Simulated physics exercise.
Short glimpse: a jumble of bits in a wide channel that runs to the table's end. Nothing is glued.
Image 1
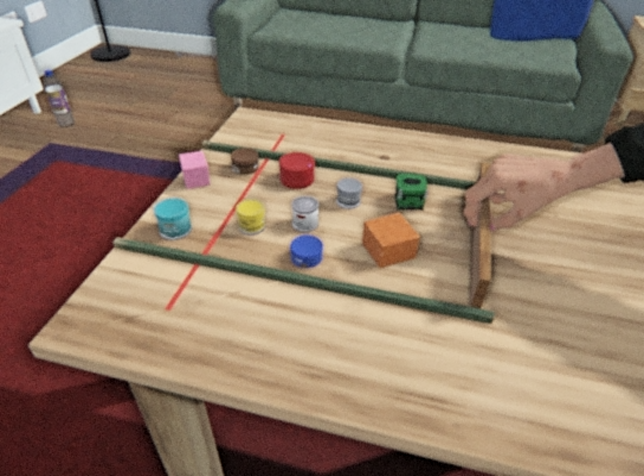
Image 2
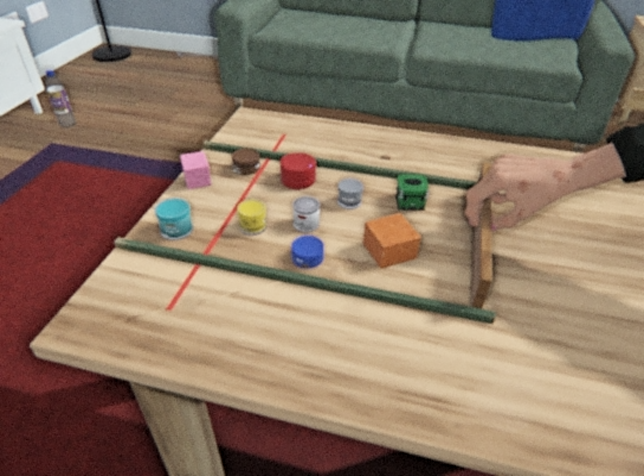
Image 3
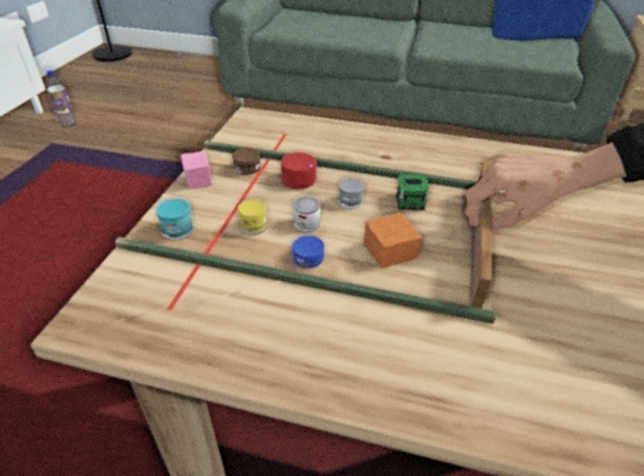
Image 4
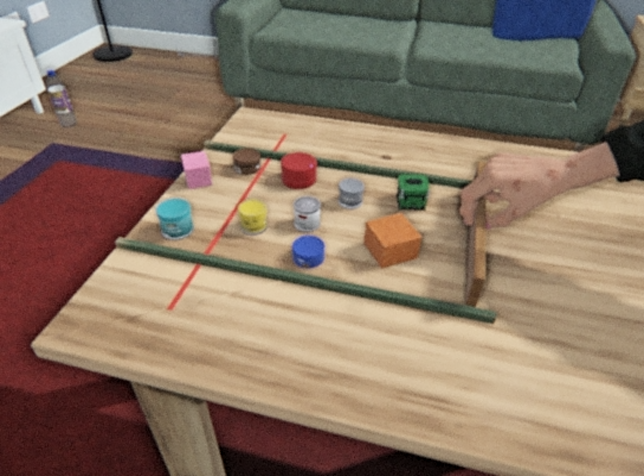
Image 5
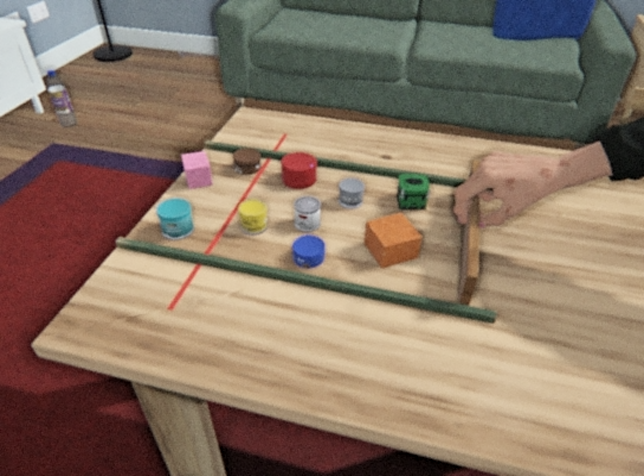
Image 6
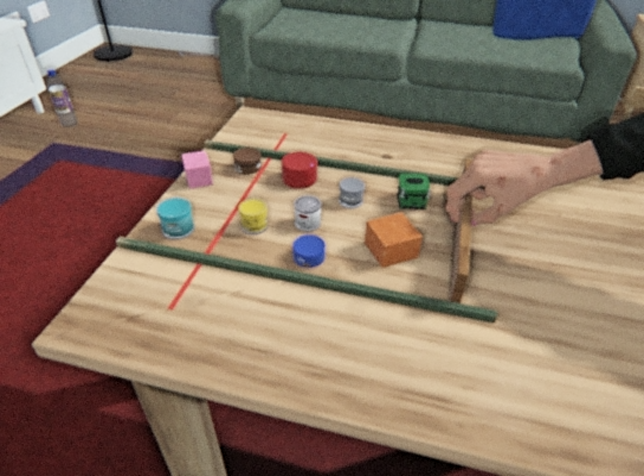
On a wooden table in front of a green sofa, small tubs, tins and blocks sat still between two green rails while a hand slid an upright board slightly left towards them.
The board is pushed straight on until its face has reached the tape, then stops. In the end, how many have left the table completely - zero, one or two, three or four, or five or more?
Falling ones: None at all.
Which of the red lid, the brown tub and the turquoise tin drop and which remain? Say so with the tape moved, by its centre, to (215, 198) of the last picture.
Red lid stays put, brown tub goes off, turquoise tin stays put.
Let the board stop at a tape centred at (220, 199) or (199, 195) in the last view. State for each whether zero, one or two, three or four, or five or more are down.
One to two; 5 or more.
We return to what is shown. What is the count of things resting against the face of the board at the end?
That makes 4.
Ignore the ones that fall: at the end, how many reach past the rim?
Count: 1.
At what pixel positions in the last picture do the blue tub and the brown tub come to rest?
About (202, 231), and the other about (199, 151).
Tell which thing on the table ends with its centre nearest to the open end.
That's the brown tub.
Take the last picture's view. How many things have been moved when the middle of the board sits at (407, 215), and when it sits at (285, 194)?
That gives 2 for the first and 8 for the second.
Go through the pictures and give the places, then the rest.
In the first picture, pink block (195, 170); turquoise tin (173, 219); brown tub (245, 161); board (481, 228); tape (238, 203).
In the second picture, turquoise tin (175, 219); white pot (306, 214).
In the third picture, brown tub (247, 162); red lid (299, 170).
In the fourth picture, pink block (197, 170); green case (412, 192).
In the fifth picture, turquoise tin (176, 219); blue tub (309, 252).
In the sixth picture, pink block (198, 170); turquoise tin (176, 218); brown tub (247, 161); board (463, 224); tape (241, 202).
Early on, none off yet; pink block at rest near (198, 170); turquoise tin at rest near (176, 218); brown tub at rest near (247, 161).
A while later, none off yet; pink block at rest near (198, 170); turquoise tin at rest near (176, 218); brown tub travelled about its own width near (225, 156).
Finally, the number that fall off is zero.
